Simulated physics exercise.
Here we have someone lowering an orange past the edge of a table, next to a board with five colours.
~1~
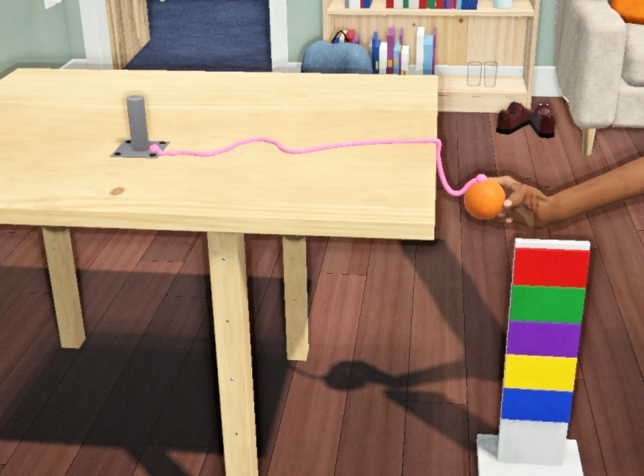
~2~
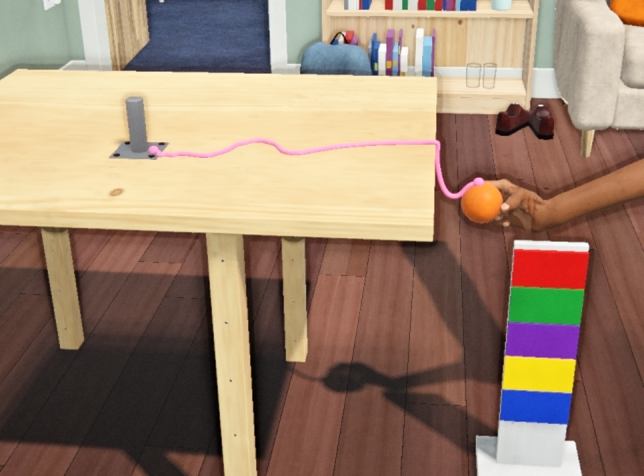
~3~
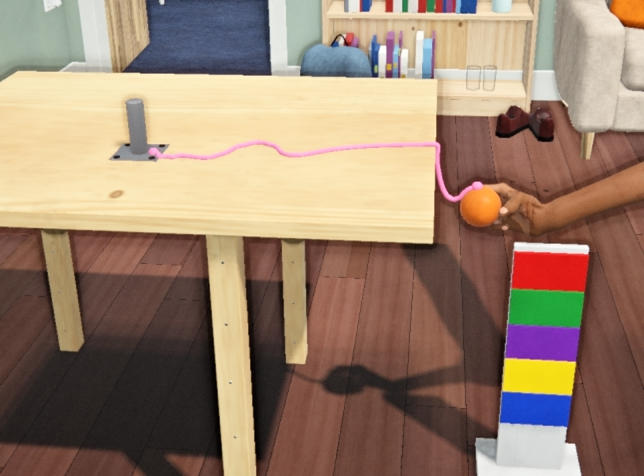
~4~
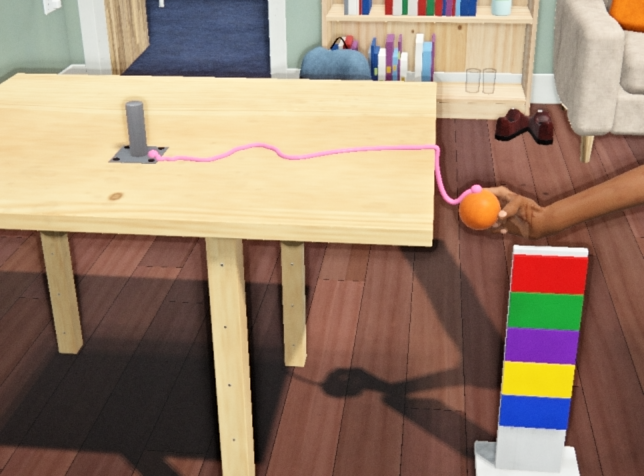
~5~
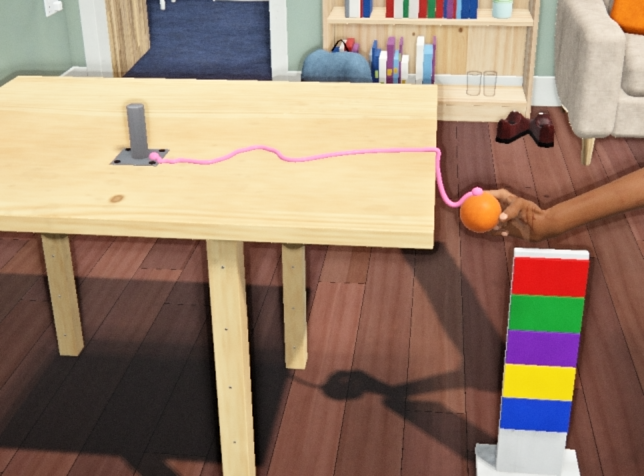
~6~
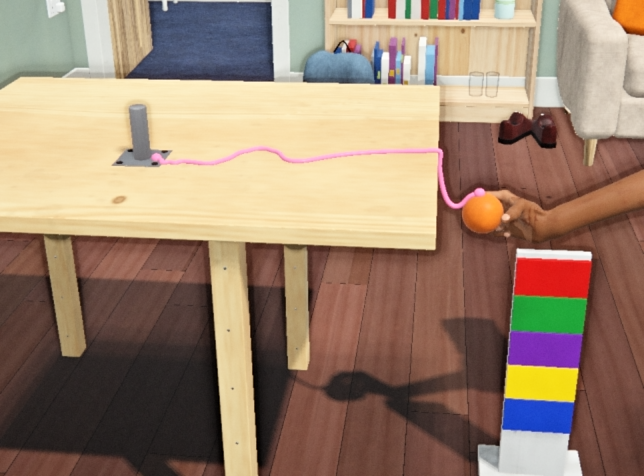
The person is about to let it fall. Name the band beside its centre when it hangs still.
Its centre hangs level with the green band.
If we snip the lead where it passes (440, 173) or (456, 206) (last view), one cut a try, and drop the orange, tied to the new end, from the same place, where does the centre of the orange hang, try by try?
In that order: (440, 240) and (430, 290).
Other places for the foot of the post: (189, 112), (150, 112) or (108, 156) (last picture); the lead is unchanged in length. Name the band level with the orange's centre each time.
Try by try: Green; red; red.
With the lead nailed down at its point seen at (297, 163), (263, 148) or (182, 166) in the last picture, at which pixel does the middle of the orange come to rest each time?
About (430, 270), (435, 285) and (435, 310).
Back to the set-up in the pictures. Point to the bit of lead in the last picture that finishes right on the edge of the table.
The one at (383, 152).
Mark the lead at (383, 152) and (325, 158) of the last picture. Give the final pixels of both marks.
At (437, 169), then (377, 162).
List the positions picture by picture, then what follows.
In the first picture, orange (485, 199); red (551, 269); green (547, 305); purple (544, 341); yellow (540, 374); blue (537, 407).
In the second picture, orange (482, 203); lead through (179, 154) (240, 144) (297, 153) (367, 144) (437, 159).
In the third picture, orange (480, 207).
In the fourth picture, orange (480, 210); lead through (178, 158) (239, 149) (296, 158) (367, 149) (436, 163).
In the fifth picture, orange (480, 212).
In the sixth picture, orange (483, 213); lead through (181, 162) (243, 152) (299, 162) (370, 153) (440, 167).
Early on, orange near (427, 303); level with green.
Midway, orange near (443, 324); level with green.
Finally, orange near (434, 322); level with green. Its middle rests at the green band.
